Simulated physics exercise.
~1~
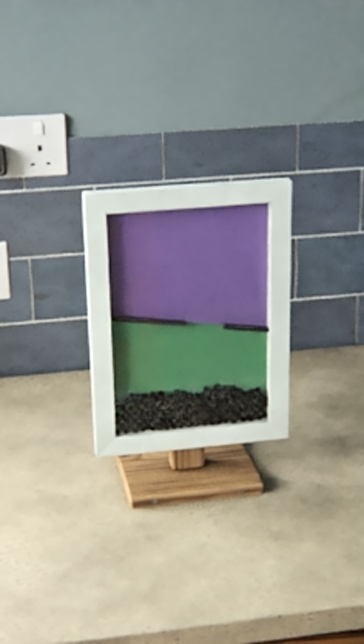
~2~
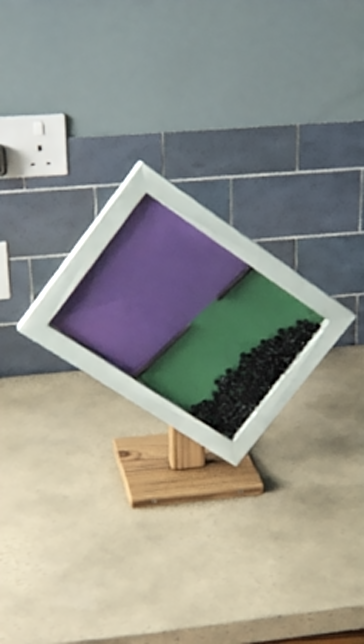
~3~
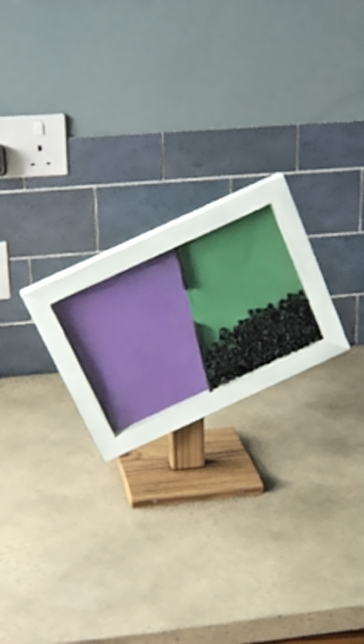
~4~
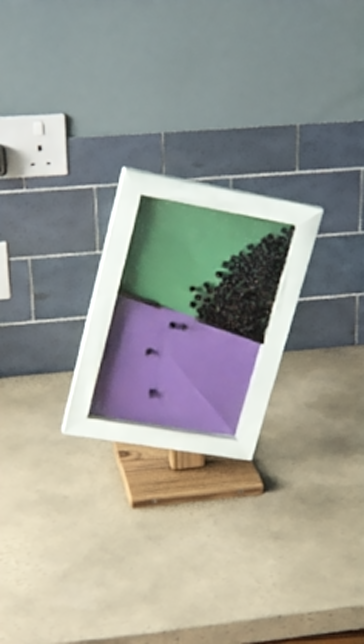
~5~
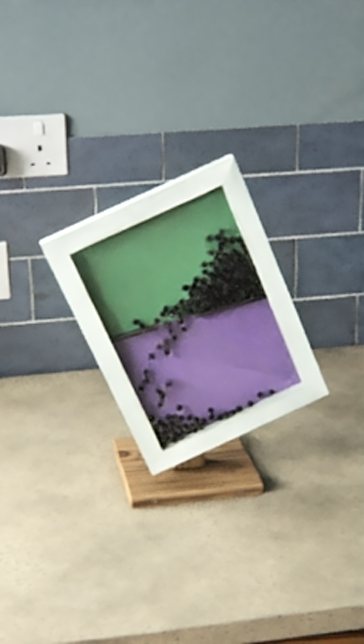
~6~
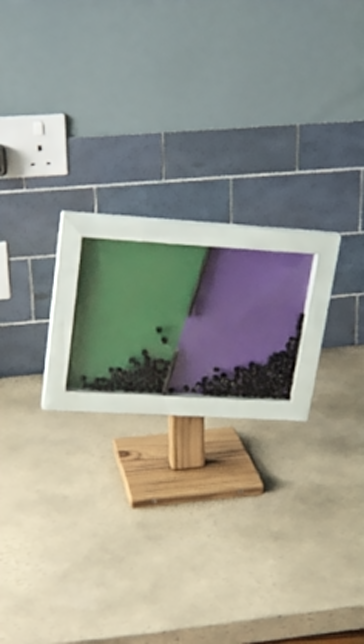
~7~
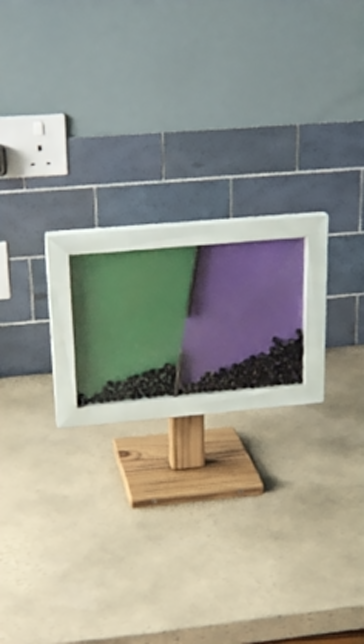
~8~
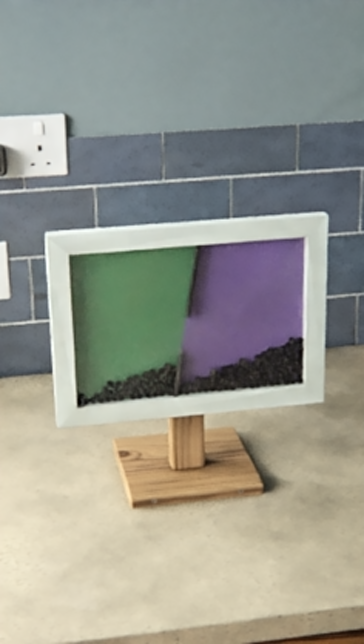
A white-framed box on a wooden stand turned anticlockwise, carrying its black beads up in the green section until they spilled through into the purple one, then turned further and stopped sideways, with beads along the bottom of both and more in the purple.
